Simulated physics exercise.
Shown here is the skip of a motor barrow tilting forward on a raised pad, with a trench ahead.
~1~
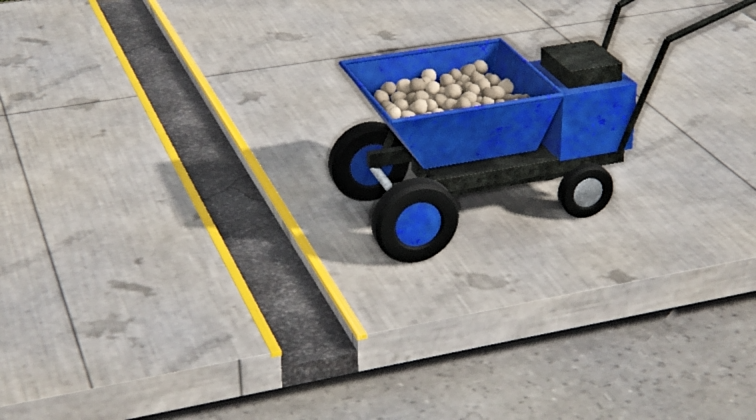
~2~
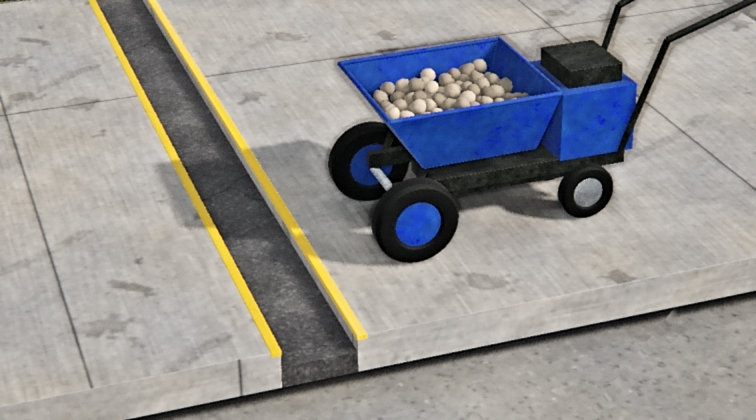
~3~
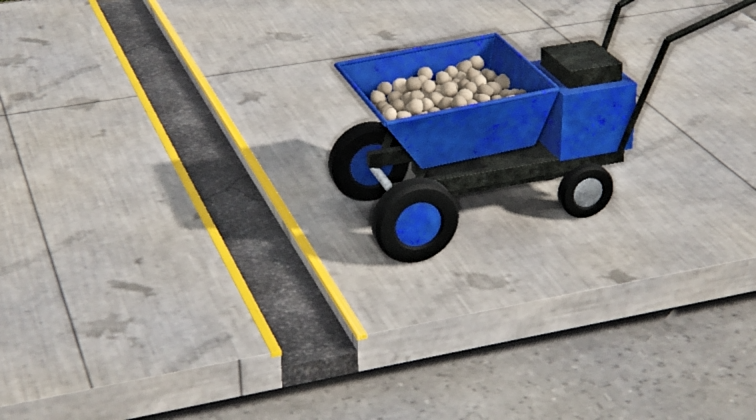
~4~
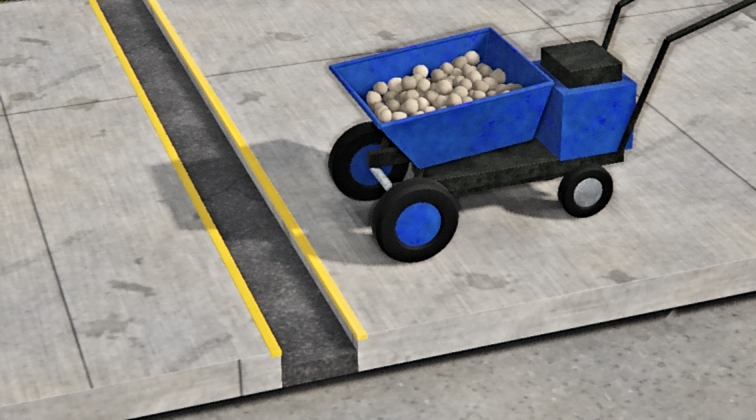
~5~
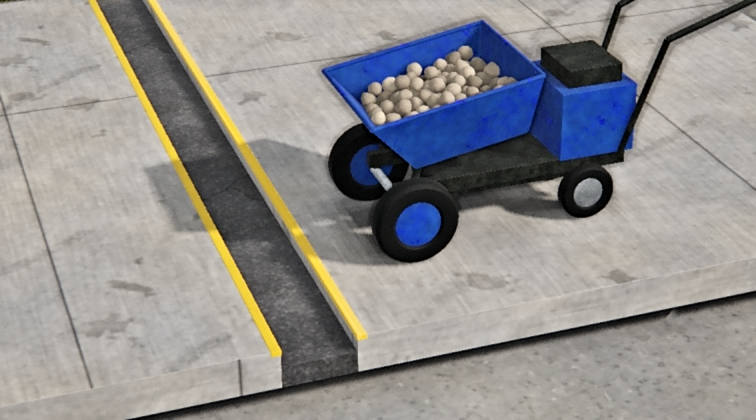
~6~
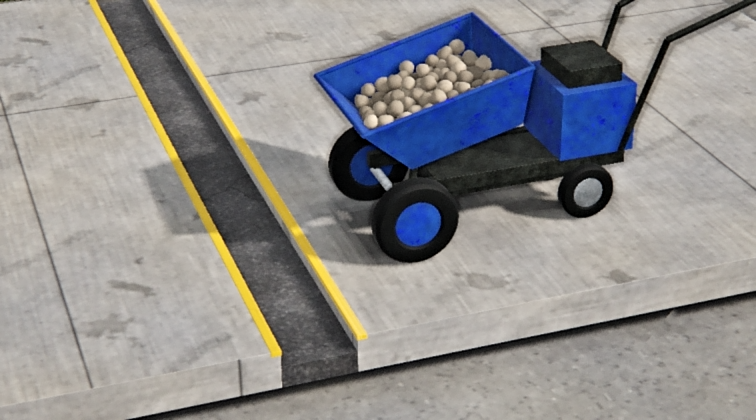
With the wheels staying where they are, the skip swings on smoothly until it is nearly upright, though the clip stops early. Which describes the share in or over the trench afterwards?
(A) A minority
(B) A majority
B, A majority.
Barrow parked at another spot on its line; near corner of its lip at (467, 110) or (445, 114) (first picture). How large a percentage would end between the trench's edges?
About 50 %, then 70 %.
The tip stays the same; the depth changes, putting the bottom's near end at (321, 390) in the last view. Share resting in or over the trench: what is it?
80 per cent, roughly.
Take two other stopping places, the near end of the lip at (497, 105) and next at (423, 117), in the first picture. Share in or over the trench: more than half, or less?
In turn: Not half; most of it.
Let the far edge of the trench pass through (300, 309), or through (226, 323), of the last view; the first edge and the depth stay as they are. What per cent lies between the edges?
I'd put it near 20 in a hundred, then near 100 in a hundred.
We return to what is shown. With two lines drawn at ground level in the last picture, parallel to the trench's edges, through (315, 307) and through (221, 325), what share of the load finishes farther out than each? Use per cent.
First some 80, then 20 per cent.
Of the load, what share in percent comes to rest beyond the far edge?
30 %.
Soon, skip tipped steeply; all in the skip.
A while on, skip tipped steeply; most in the skip; a small part in or heaped over the trench; a stray few beyond it; a small part falling.
Towards the end, skip tipped right over; a small part in the skip; about two thirds in or heaped over the trench; about a quarter beyond it.
Finally, skip tipped right over; a stray few short of the trench; about two thirds in or heaped over the trench; about a quarter beyond it.
